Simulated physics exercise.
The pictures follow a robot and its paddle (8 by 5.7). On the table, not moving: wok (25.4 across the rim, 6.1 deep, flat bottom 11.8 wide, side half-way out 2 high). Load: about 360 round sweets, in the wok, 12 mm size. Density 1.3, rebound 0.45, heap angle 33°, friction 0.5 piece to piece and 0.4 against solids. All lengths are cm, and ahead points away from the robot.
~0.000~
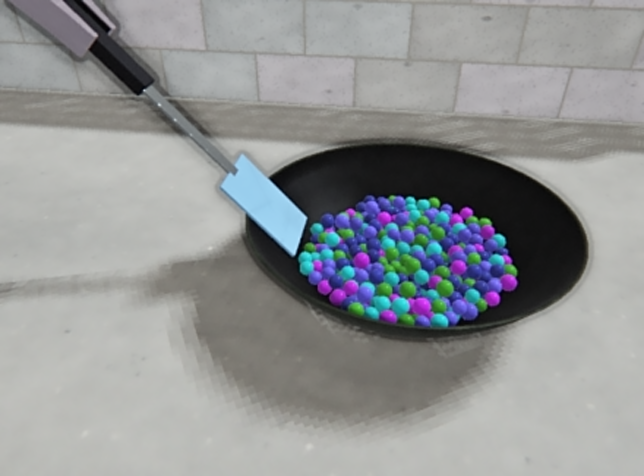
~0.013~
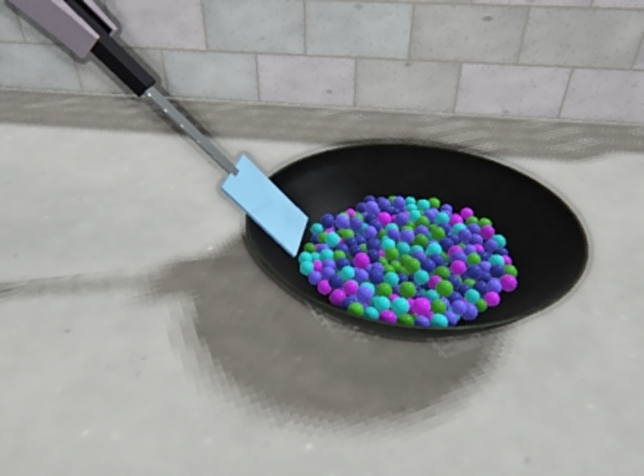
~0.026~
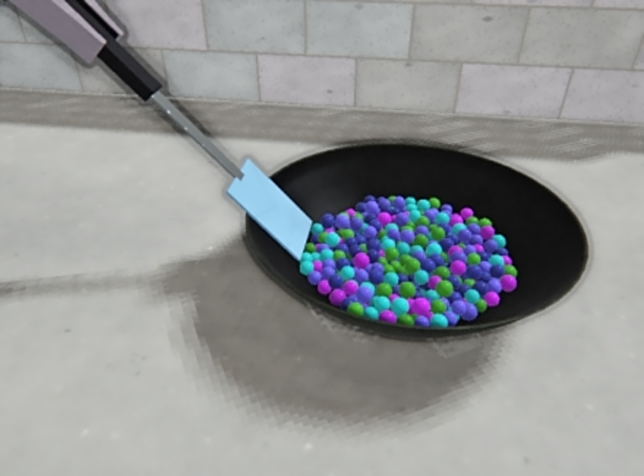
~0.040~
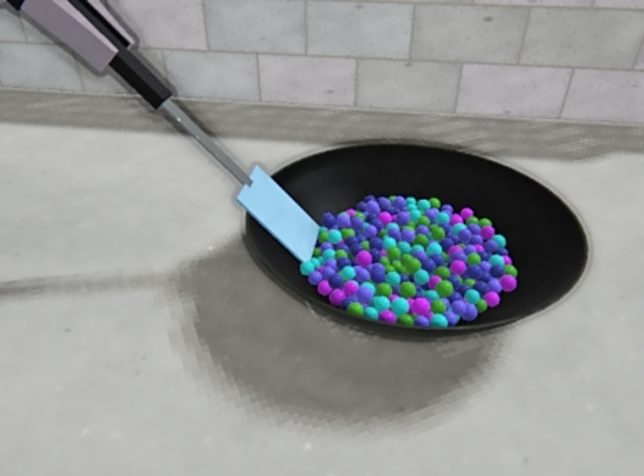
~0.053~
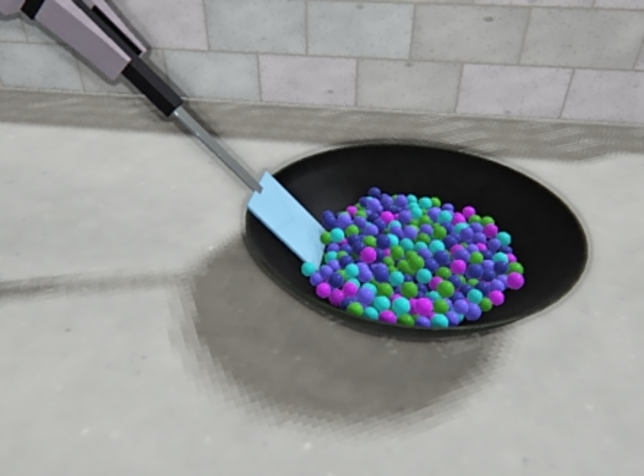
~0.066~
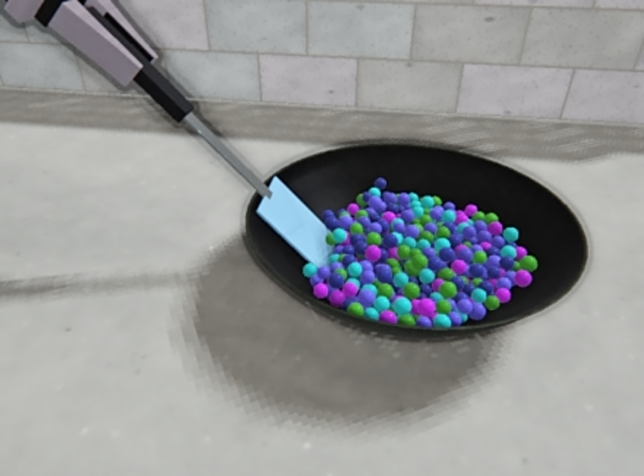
A pale blue paddle on a robot arm barely moved at first, then slid down and right into a black wok, nudging the heap of purple, green, turquoise and pink balls slightly to the right.
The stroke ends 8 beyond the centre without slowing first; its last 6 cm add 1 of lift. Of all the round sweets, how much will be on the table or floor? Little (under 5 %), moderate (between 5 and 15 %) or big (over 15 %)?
On the table or floor the share is moderate, between 5 and 15 %.
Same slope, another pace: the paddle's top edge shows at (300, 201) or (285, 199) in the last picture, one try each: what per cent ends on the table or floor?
Some 25 and 25 per cent.
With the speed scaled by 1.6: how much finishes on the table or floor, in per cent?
About 20 per cent.
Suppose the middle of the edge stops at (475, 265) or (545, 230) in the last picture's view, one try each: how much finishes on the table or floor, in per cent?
About 0 and 30 per cent.
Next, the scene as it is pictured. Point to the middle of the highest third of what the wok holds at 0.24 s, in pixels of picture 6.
Around (491, 240).
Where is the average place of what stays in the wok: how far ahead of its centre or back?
About 3.5 cm ahead.
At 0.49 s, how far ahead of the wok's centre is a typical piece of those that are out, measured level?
About 16 cm.
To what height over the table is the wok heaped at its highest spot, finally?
About 6.5 cm.
After 0.15 s, sloping 47°, highest piece 6 above the table; 359 in the wok.
After 0.24 s, sloping 47°, highest piece 6 above the table; 359 in the wok.
After 0.49 s, sloping 47°, highest piece 7 above the table; 326 in the wok, 26 on the table or floor, 7 on the blade or in flight.
After 1.54 s, sloping 47°, highest piece 6 above the table; 326 in the wok, 33 on the table or floor.
In the end, 326 in the wok, 33 on the table or floor. That is 9 % on the table or floor.
